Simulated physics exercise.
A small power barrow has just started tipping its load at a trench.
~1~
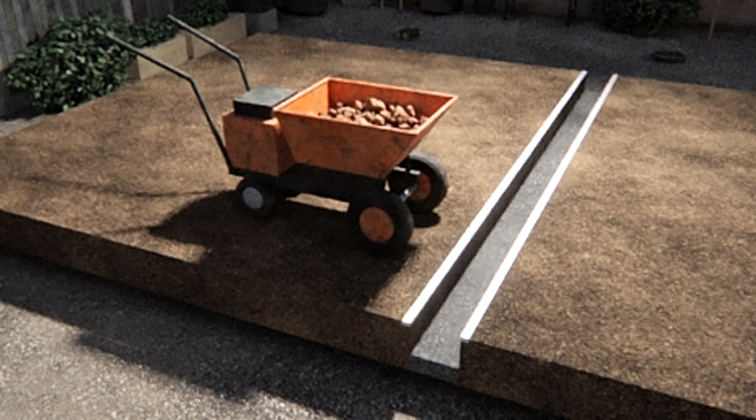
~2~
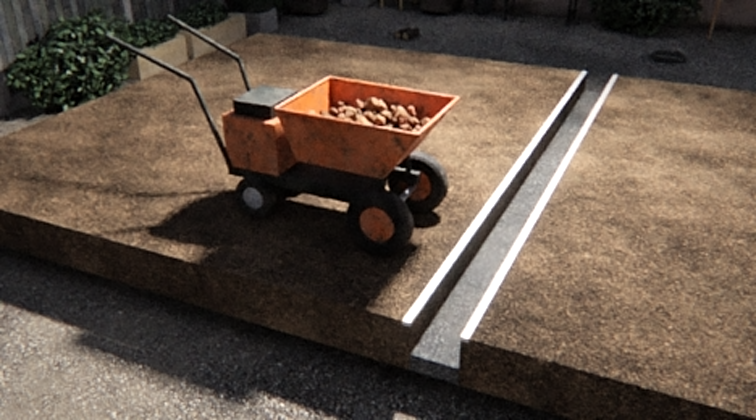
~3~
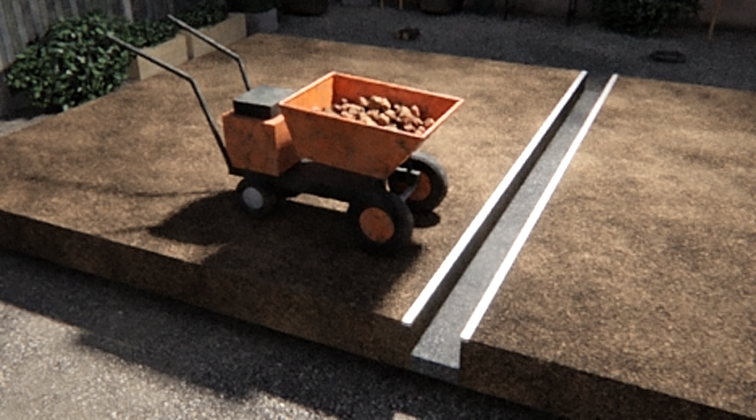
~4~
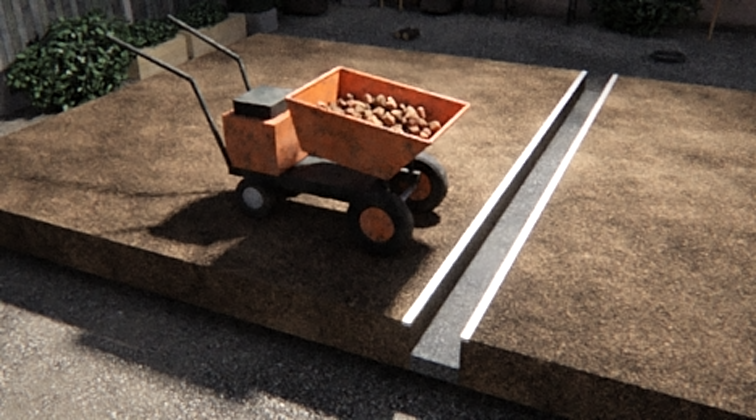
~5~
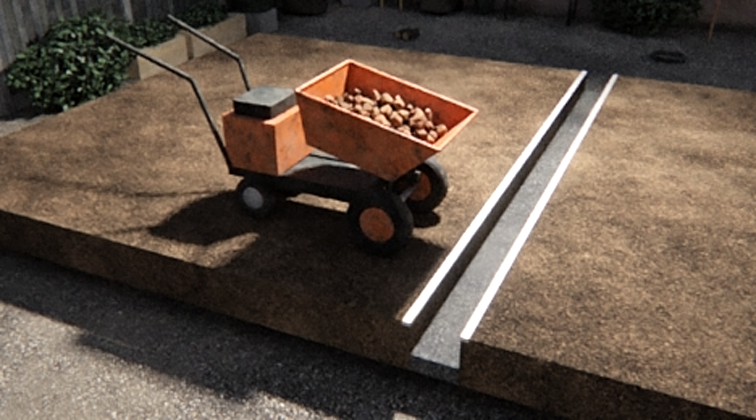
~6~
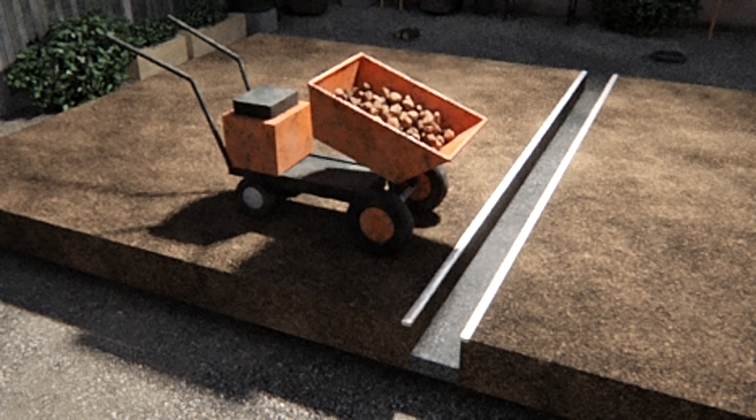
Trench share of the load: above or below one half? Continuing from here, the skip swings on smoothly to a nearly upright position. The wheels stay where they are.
Below.
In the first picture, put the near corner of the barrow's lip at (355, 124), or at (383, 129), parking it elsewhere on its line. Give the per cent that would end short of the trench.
Roughly 10 and 0 percent respectively.
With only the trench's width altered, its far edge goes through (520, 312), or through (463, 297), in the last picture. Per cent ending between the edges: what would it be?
In order: Some 90 per cent, then some 0 per cent.
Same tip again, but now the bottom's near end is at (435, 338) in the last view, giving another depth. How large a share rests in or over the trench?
Around 10 percent.
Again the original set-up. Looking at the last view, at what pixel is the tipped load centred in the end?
Somewhere around (538, 252) in the final view.
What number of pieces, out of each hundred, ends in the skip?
It is some 20 percent.
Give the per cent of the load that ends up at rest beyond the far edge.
Roughly 60 per cent of the load.
Just after the last frame, skip tipped steeply; every one in the skip.
A moment on, skip tipped right over; the larger part in the skip; just a few in or heaped over the trench; roughly a quarter beyond it; just a few falling.
Further on, skip tipped right over; roughly a third in the skip; about a tenth in or heaped over the trench; roughly half beyond it.
When it is over, skip tipped right over; roughly a quarter in the skip; roughly a quarter in or heaped over the trench; roughly two thirds beyond it.
